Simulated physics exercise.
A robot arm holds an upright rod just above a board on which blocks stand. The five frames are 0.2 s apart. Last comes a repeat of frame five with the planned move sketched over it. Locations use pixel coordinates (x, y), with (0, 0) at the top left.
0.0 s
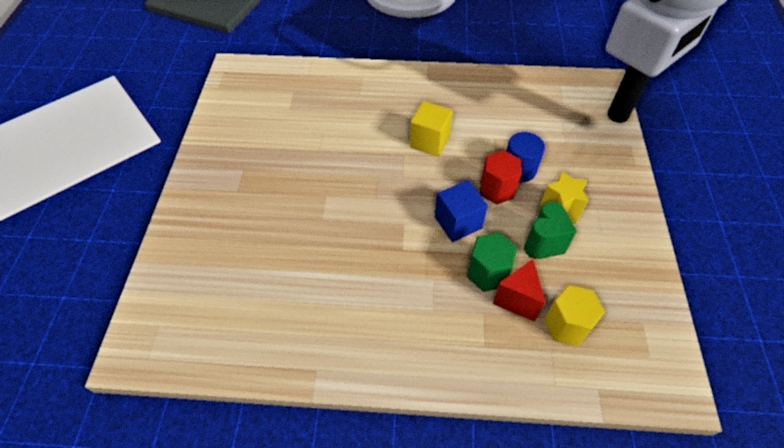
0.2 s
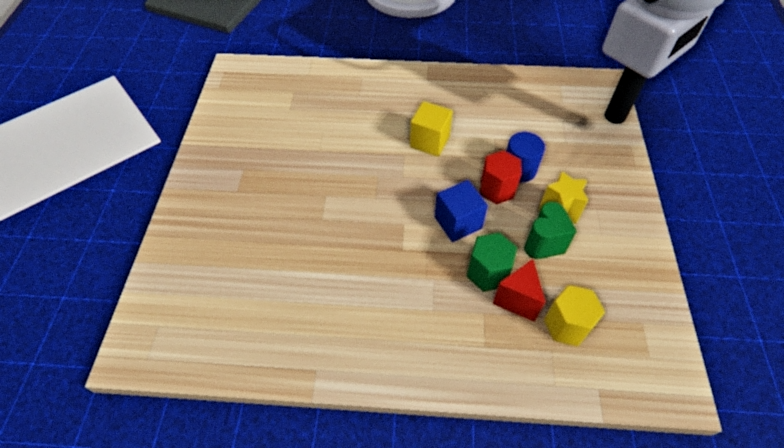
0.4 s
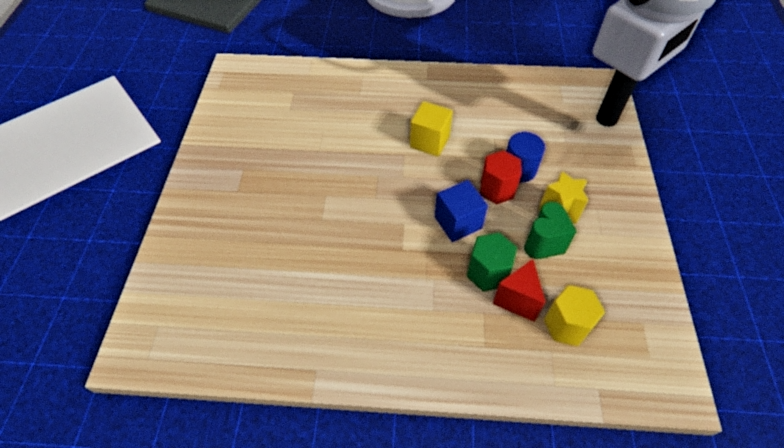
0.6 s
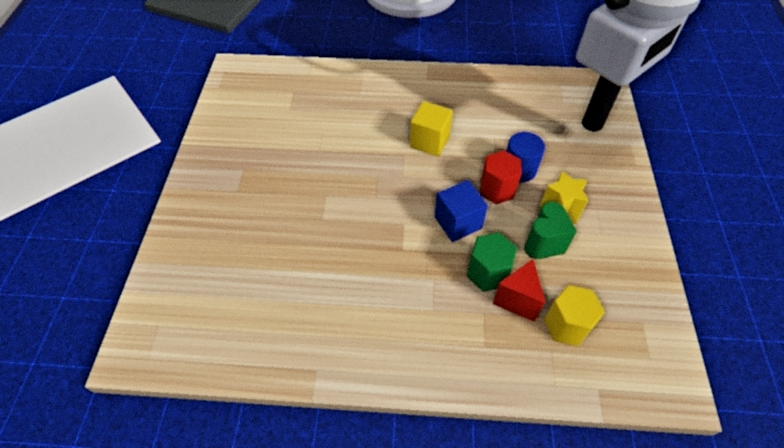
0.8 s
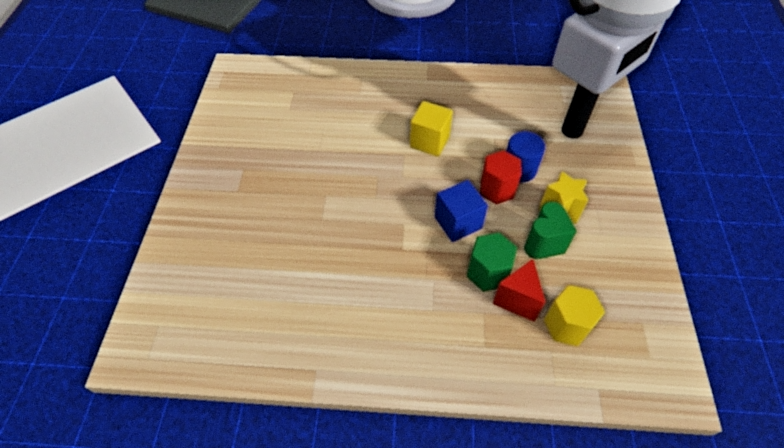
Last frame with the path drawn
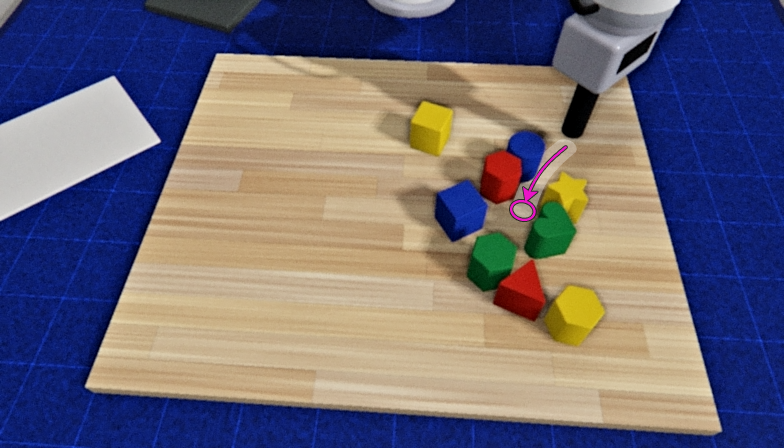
A robot arm holding a black rod moved slowly left and slightly toward the viewer over the right side of a wooden board, while the colorful blocks scattered there all stayed where they were.
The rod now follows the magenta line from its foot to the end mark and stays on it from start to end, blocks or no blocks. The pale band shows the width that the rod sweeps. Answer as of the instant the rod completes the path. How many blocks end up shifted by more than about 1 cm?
Two get moved.
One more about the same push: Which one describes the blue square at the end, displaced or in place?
It ends up on the same spot.
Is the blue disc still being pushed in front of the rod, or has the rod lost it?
Slipped loose.
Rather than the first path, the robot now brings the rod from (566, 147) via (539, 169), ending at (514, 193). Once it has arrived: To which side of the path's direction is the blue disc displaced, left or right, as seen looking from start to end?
Off to the right side.
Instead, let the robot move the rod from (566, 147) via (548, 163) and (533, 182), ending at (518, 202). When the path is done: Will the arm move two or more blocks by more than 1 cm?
That would be a yes.
The line goes from (566, 147) by way of (539, 174) to (523, 210).
What follows on the original path. One third of the way, rod at (552, 149); nothing pushed yet.
Two thirds of the way, rod at (537, 171); red hexagon at (490, 171); blue disc at (512, 150).
At the end, rod at (528, 195); blue square unmoved; red hexagon at (490, 171); blue disc at (512, 150); yellow star unmoved.
